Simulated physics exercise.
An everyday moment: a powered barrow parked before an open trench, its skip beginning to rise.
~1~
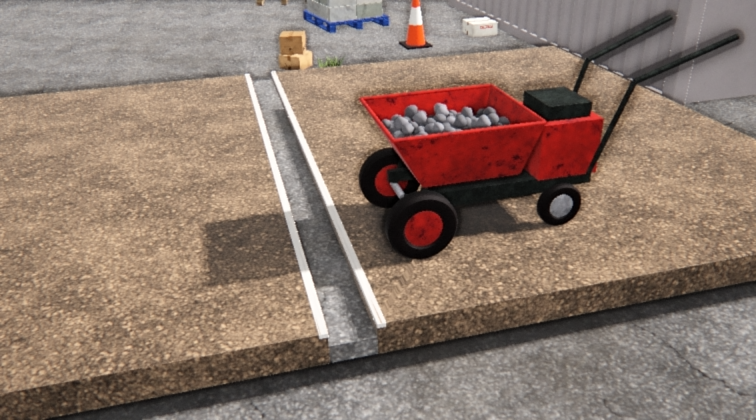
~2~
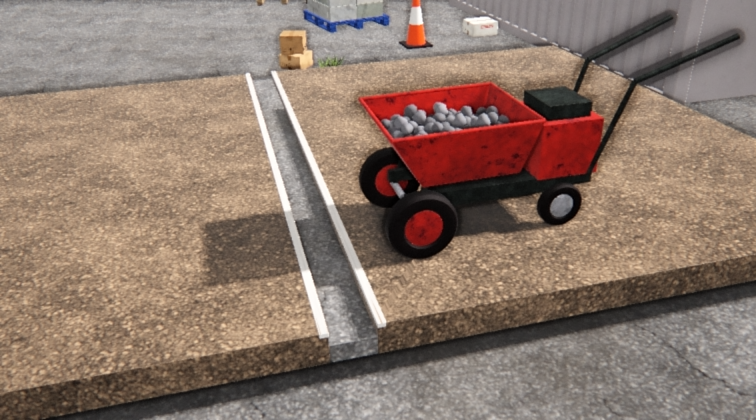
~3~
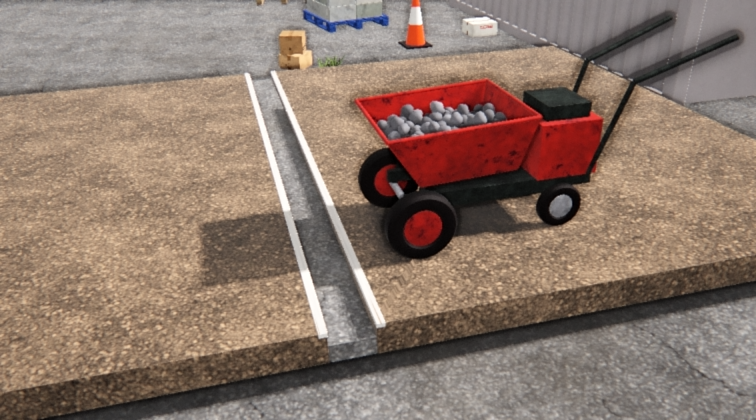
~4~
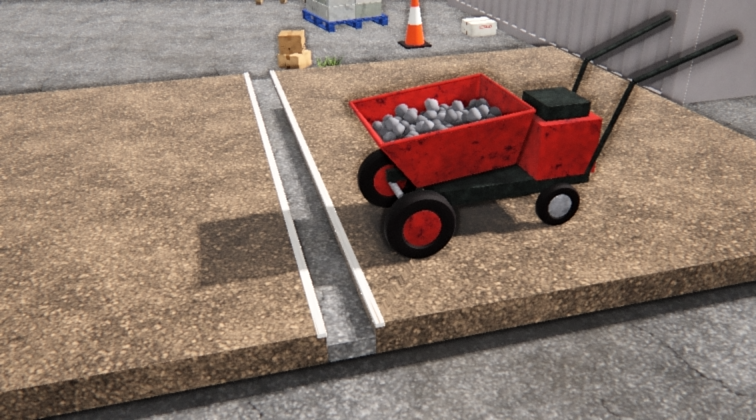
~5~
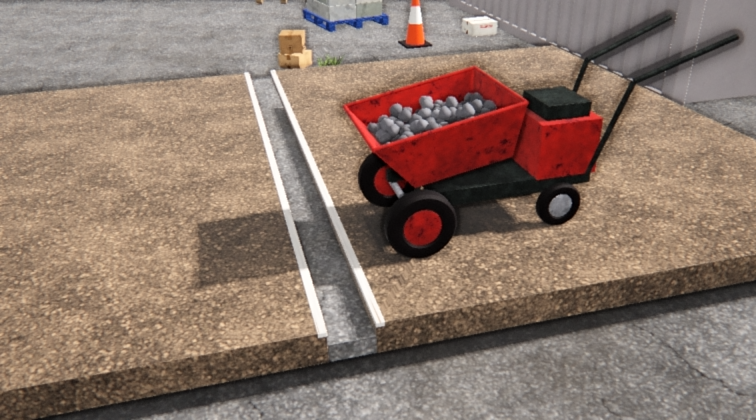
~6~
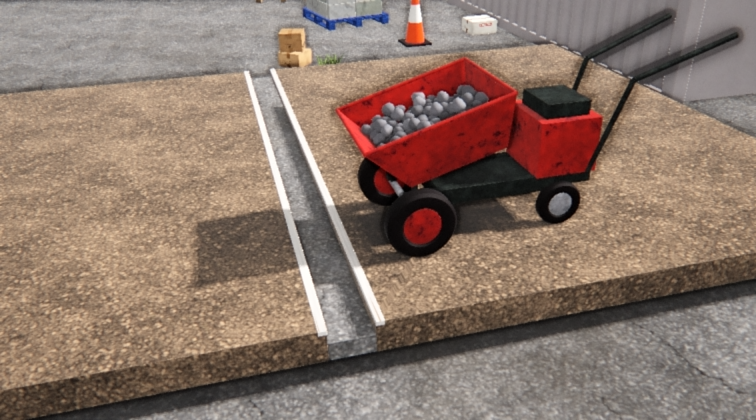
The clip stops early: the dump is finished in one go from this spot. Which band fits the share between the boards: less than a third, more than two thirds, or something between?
In the trench: Under a third.
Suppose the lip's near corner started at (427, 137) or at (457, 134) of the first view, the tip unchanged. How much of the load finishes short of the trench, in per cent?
In turn 0 and 20 in a hundred.
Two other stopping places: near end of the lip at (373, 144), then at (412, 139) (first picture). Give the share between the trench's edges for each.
Roughly 0 per cent, and 40 per cent.
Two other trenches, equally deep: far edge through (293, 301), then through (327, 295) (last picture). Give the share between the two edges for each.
Near 40 % and 0 %.
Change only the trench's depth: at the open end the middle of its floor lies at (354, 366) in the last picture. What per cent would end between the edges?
It comes to 20 per cent or so.
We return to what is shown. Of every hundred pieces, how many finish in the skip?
Some 25 per cent.
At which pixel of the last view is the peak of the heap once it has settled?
At about (284, 221).
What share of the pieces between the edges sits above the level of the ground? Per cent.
Some 40 per cent.
Just after the last frame, skip tipped steeply; every one in the skip.
A moment on, skip tipped right over; the larger part in the skip; just a few in or heaped over the trench; about a tenth beyond it; just a few falling.
Further on, skip tipped right over; roughly a third in the skip; about a tenth in or heaped over the trench; roughly half beyond it.
When it is over, skip tipped right over; roughly a quarter in the skip; about a tenth in or heaped over the trench; roughly two thirds beyond it.
